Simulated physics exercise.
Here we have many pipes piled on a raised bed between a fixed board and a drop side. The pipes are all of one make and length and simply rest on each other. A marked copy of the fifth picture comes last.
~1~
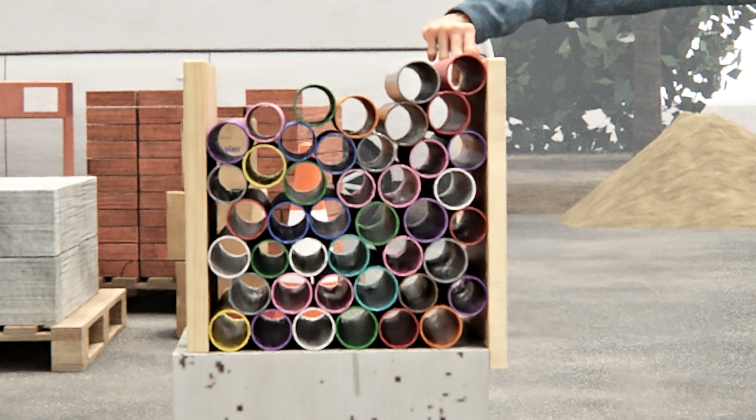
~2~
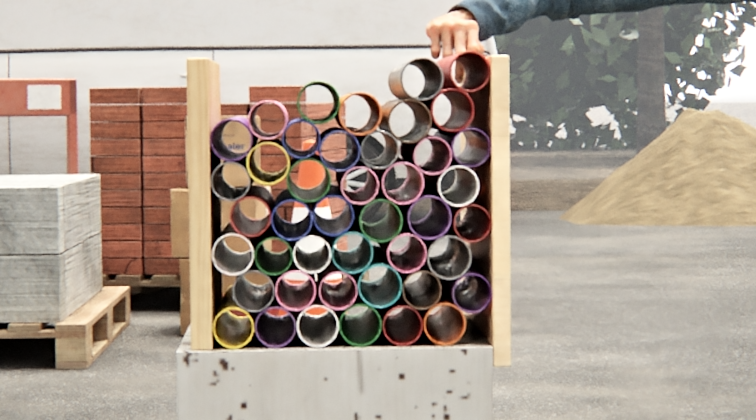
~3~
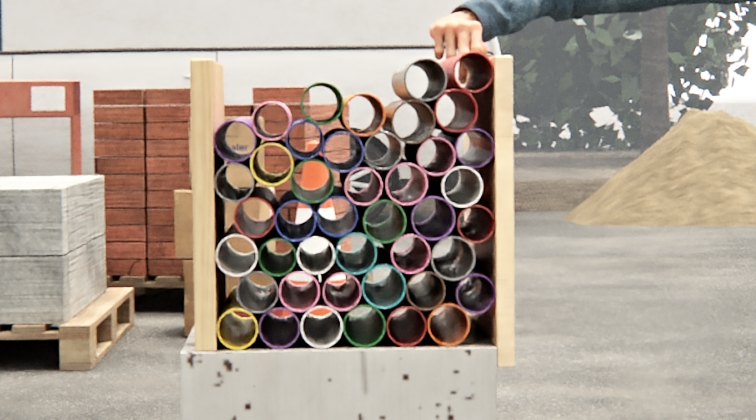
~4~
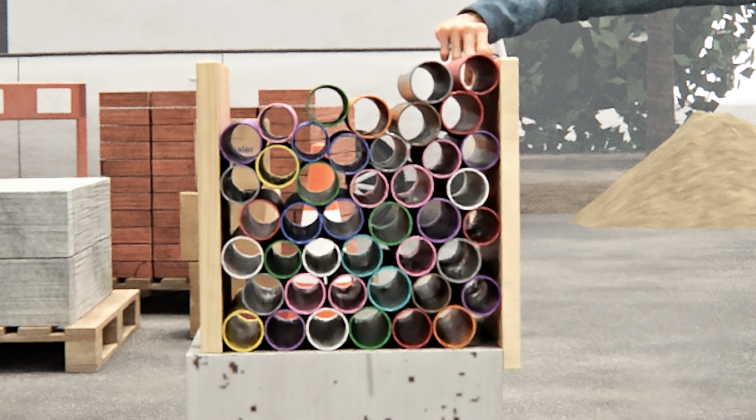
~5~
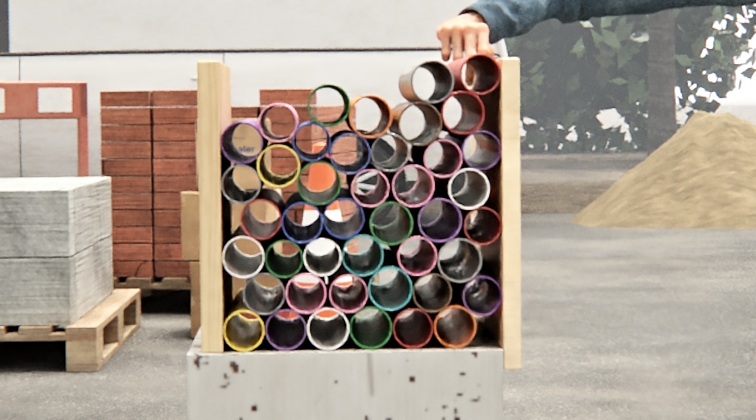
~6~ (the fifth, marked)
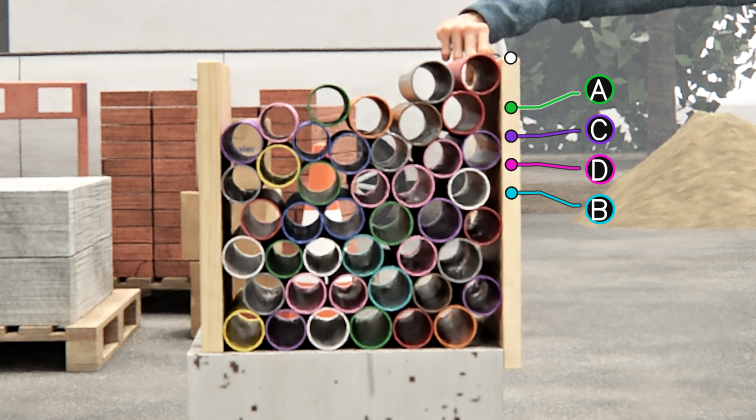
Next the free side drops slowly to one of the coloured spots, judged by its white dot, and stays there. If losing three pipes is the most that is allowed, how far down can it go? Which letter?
Lower it to D and no more.
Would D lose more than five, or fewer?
At D, fewer than five.
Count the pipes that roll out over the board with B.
It comes to four.
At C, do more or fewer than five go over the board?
It loses fewer than five.
On the marked copy, A at (511, 108); B at (512, 193); C at (511, 136); D at (512, 164); the white dot at (511, 58).
Following D. Soon after the start, top of the board (501, 109).
Later, top of the board (502, 164).
In the end, top of the board (502, 164), one out over the board.
As for the rest, A none out over the board; B four out over the board; C one out over the board.
